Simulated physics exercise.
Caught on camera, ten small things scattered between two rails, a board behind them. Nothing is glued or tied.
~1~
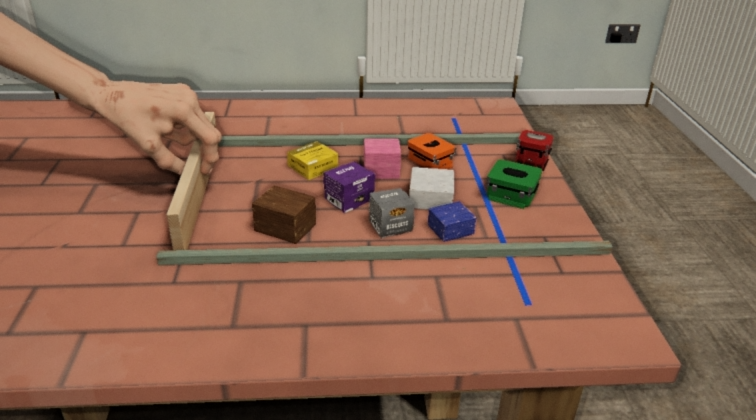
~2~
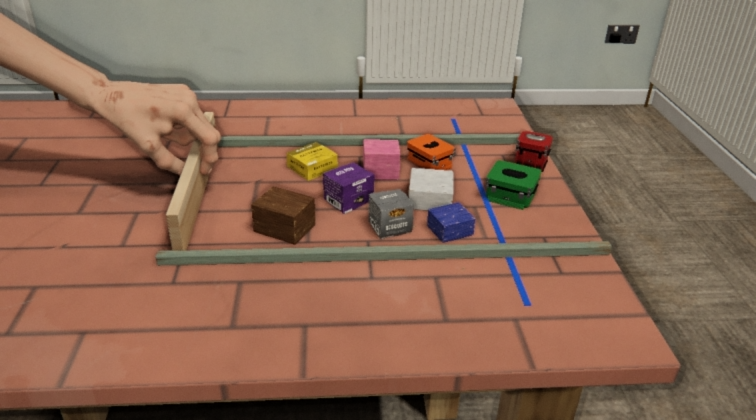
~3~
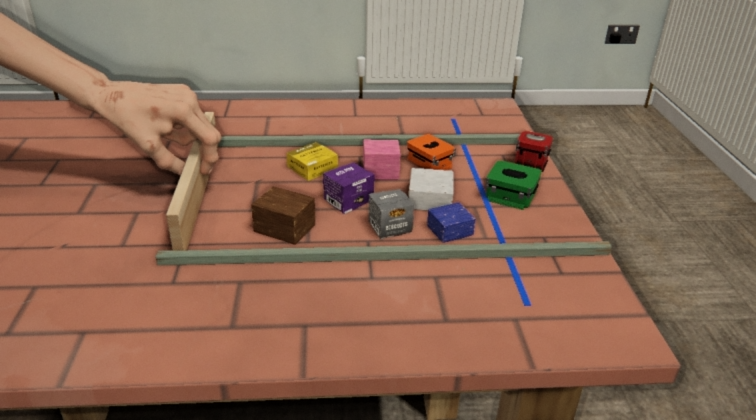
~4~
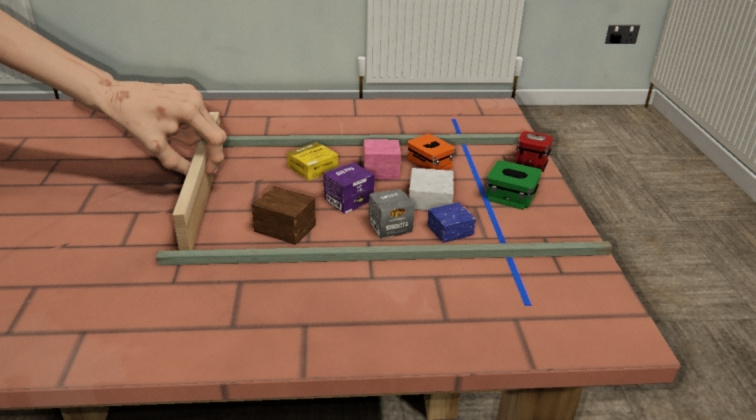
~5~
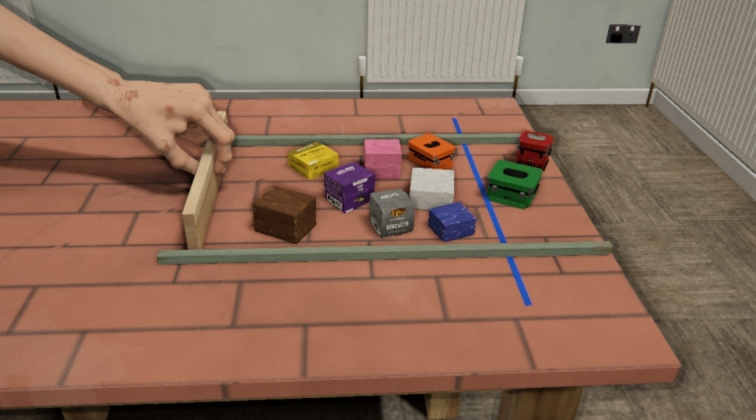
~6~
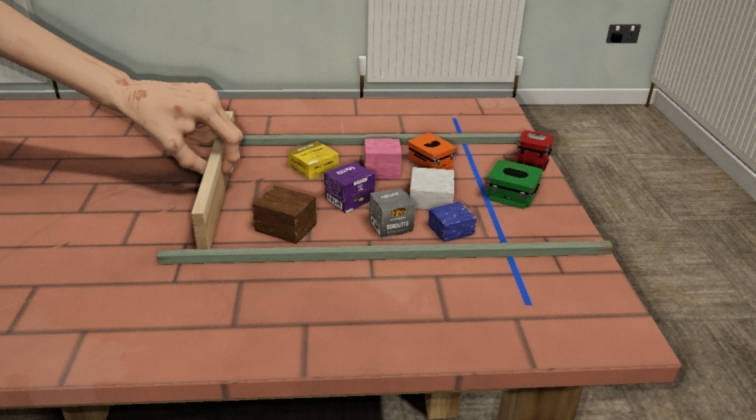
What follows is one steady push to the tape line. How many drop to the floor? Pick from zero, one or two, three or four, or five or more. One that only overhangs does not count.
Outcome: The number that fall off is one or two.
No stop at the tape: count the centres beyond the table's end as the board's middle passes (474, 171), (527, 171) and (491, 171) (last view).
It would be 1, 6 and 2.
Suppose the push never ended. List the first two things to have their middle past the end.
They are the green case, the blue block.
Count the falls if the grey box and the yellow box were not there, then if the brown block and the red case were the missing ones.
1 in the first case, 1 in the second.
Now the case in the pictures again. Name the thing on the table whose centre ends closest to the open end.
Foremost is the blue block.
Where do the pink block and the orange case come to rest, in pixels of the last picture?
Near (531, 161) and (488, 145).
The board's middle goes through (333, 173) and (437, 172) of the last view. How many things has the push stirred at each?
By then 5, and 9.
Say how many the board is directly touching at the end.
The number is 4.
Early on, none off yet; red case at rest near (534, 150); green case at rest near (514, 184); blue block at rest near (452, 222).
A while later, none off yet; red case at rest near (534, 150); green case at rest near (514, 184); blue block travelled about its own width near (487, 225).
Further along, none off yet; red case at rest near (534, 150); green case travelled about its own width near (555, 179); blue block travelled well along near (560, 229).
Finally, the number that fall off is one or two; lost, green case.
